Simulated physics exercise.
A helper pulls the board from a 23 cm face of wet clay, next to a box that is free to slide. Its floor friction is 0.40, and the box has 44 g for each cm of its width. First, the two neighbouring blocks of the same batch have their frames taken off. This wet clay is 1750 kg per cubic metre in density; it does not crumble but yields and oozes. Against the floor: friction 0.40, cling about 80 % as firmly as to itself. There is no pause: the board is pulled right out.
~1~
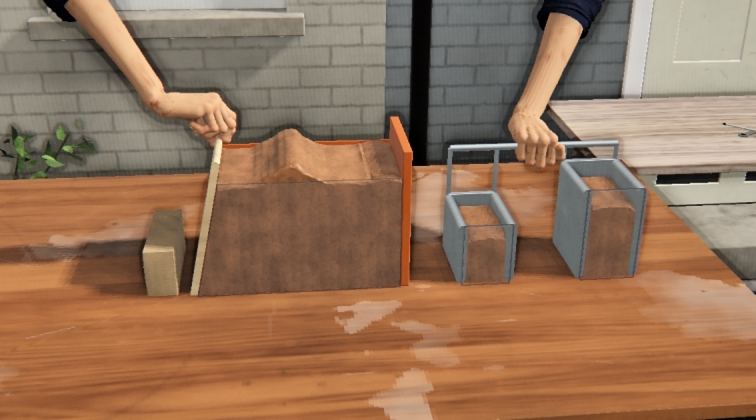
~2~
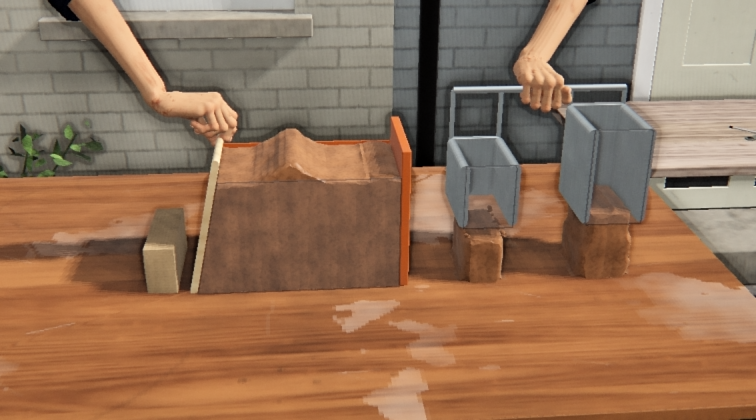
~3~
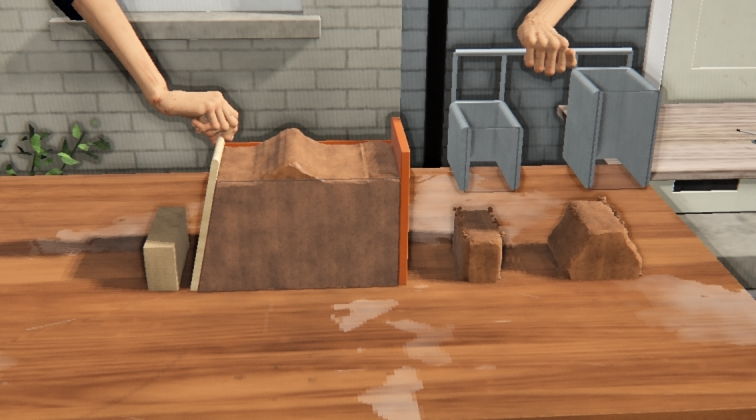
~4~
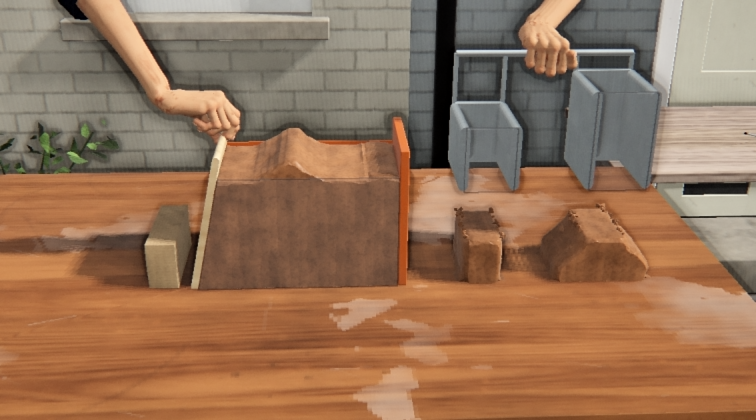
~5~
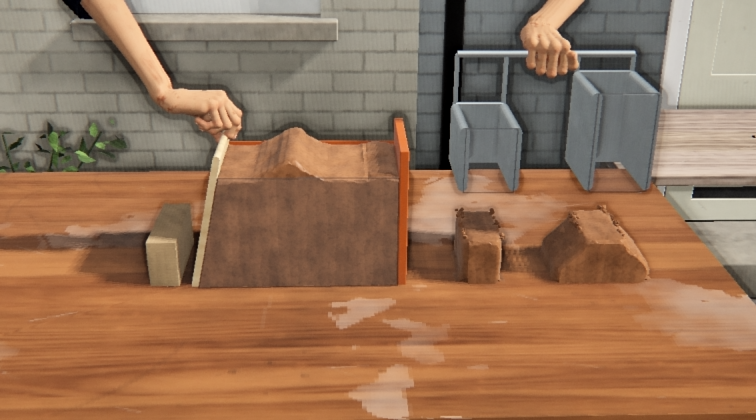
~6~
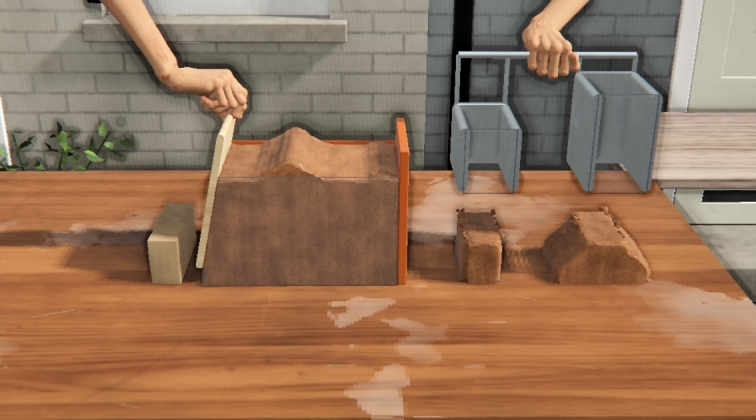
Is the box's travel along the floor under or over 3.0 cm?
Travel along the floor: Greater than 3.0 cm.
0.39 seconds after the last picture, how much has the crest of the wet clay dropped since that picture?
3.0 cm.
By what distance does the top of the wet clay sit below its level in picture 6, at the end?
3.0 cm.
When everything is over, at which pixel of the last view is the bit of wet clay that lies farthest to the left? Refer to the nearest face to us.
I'd point to around (113, 281).
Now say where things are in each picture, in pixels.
Top of the board at (216, 184), not yet moved; top of the wet clay at (293, 167); blocks stand 10 cm, 16 cm (left to right), in the first picture.
Top of the board at (216, 183), not yet moved; top of the wet clay at (292, 166); blocks stand 10.0 cm, 15 cm (left to right), in the second picture.
Top of the board at (216, 181), not yet moved; top of the wet clay at (291, 165); blocks stand 9.9 cm, 11 cm (left to right), in the third picture.
Top of the board at (216, 180), not yet moved; top of the wet clay at (291, 164); blocks stand 9.9 cm, 9.7 cm (left to right), in the fourth picture.
Top of the board at (217, 178), not yet moved; top of the wet clay at (291, 163); blocks stand 9.9 cm, 9.7 cm (left to right), in the fifth picture.
Top of the board at (221, 156), moved 4.2 cm; top of the wet clay at (291, 163); blocks stand 9.9 cm, 9.7 cm (left to right), in the sixth picture.
Then, 0.18 s after the last picture, the box has not moved.
Then, 0.39 s after the last picture, the box has been pushed 2.6 cm.
Then, 0.61 s after the last picture, the box has been pushed 10 cm.
Then, 0.82 s after the last picture, the box has been pushed 14 cm.
Then, 0.93 s after the last picture, at the end, the box has been pushed 14 cm.
